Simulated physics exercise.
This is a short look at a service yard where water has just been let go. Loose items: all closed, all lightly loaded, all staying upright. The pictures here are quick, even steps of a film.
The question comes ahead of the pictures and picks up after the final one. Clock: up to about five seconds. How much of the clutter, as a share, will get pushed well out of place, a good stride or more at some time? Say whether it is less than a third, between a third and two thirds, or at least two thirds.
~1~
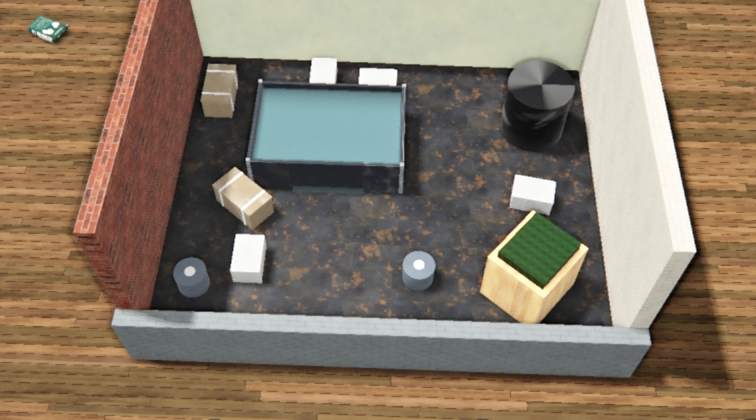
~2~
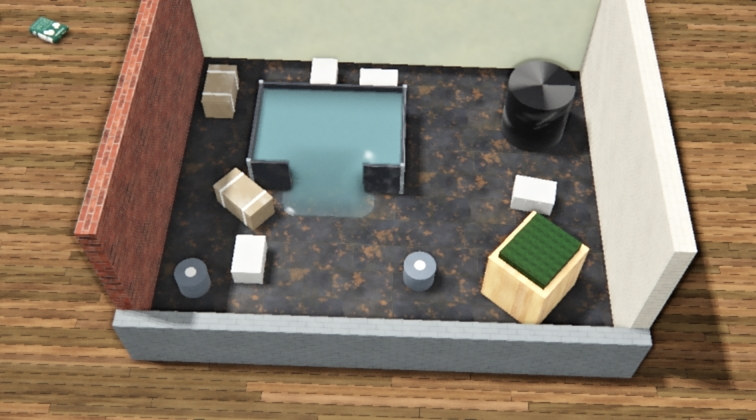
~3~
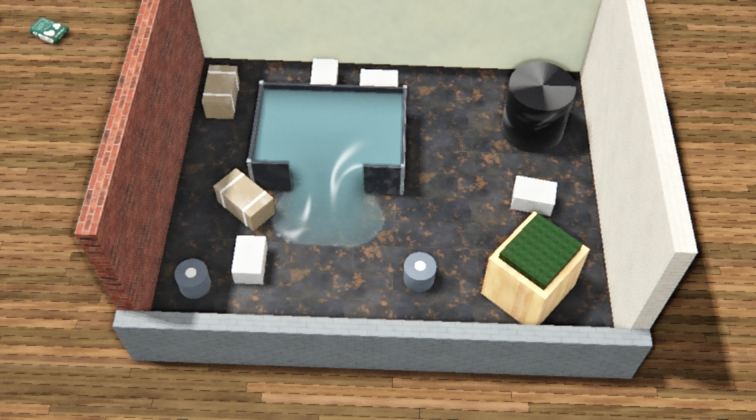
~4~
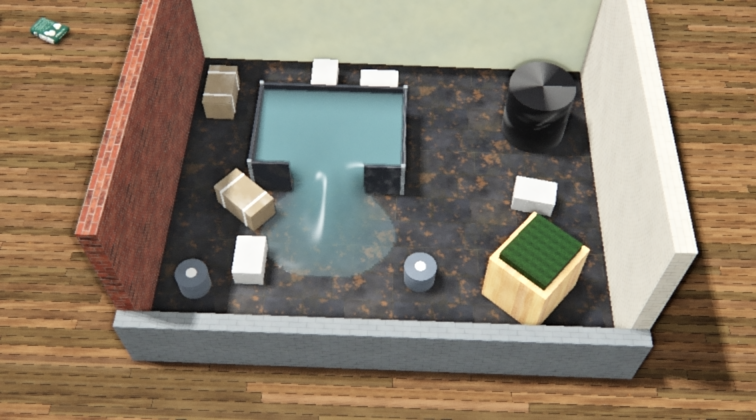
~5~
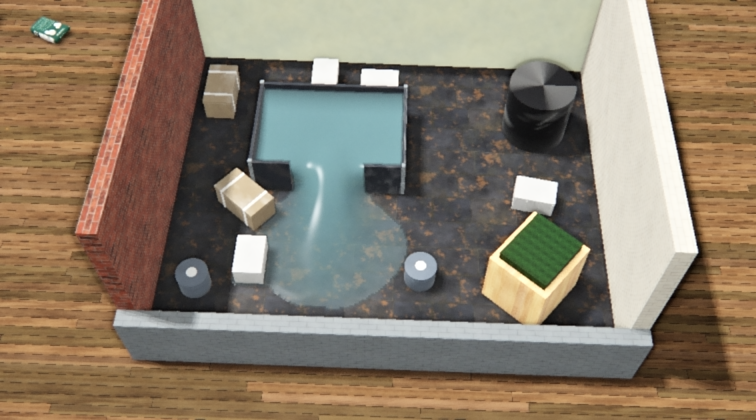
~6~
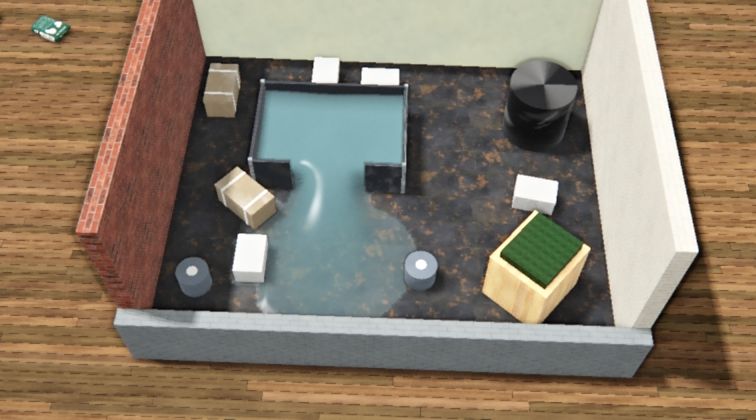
It is between a third and two thirds.
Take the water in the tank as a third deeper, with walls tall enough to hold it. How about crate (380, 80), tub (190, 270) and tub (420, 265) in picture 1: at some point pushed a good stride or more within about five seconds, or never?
Taking them as listed - a shorter distance for the first, the full distance for the second, the full distance for the third.
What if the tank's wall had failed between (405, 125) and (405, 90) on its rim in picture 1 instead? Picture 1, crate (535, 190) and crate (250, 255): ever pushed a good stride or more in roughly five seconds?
Here's the pair: Made it that far, then came up short.
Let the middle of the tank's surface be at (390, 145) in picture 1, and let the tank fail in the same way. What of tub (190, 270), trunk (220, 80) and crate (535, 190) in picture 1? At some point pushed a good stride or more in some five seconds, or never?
Well, the first one got driven a long way, the second didn't get far, and the third got driven a long way.
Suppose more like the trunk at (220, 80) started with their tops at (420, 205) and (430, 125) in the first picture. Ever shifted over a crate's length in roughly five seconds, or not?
Going by the order given: Stays in place, stays in place.
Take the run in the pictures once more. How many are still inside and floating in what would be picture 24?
2 of them.
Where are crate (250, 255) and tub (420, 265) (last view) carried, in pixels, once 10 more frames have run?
Close to (204, 279), and close to (471, 286).
A moment on, 0 of 8 are well off their spots; 0 afloat.
Next, 2 of 8 are well off their spots; 1 afloat.
Later, 3 of 8 are well off their spots; 2 afloat.
In the end, 3 of 8 are well off their spots, and 3 have been at some point; 0 afloat.
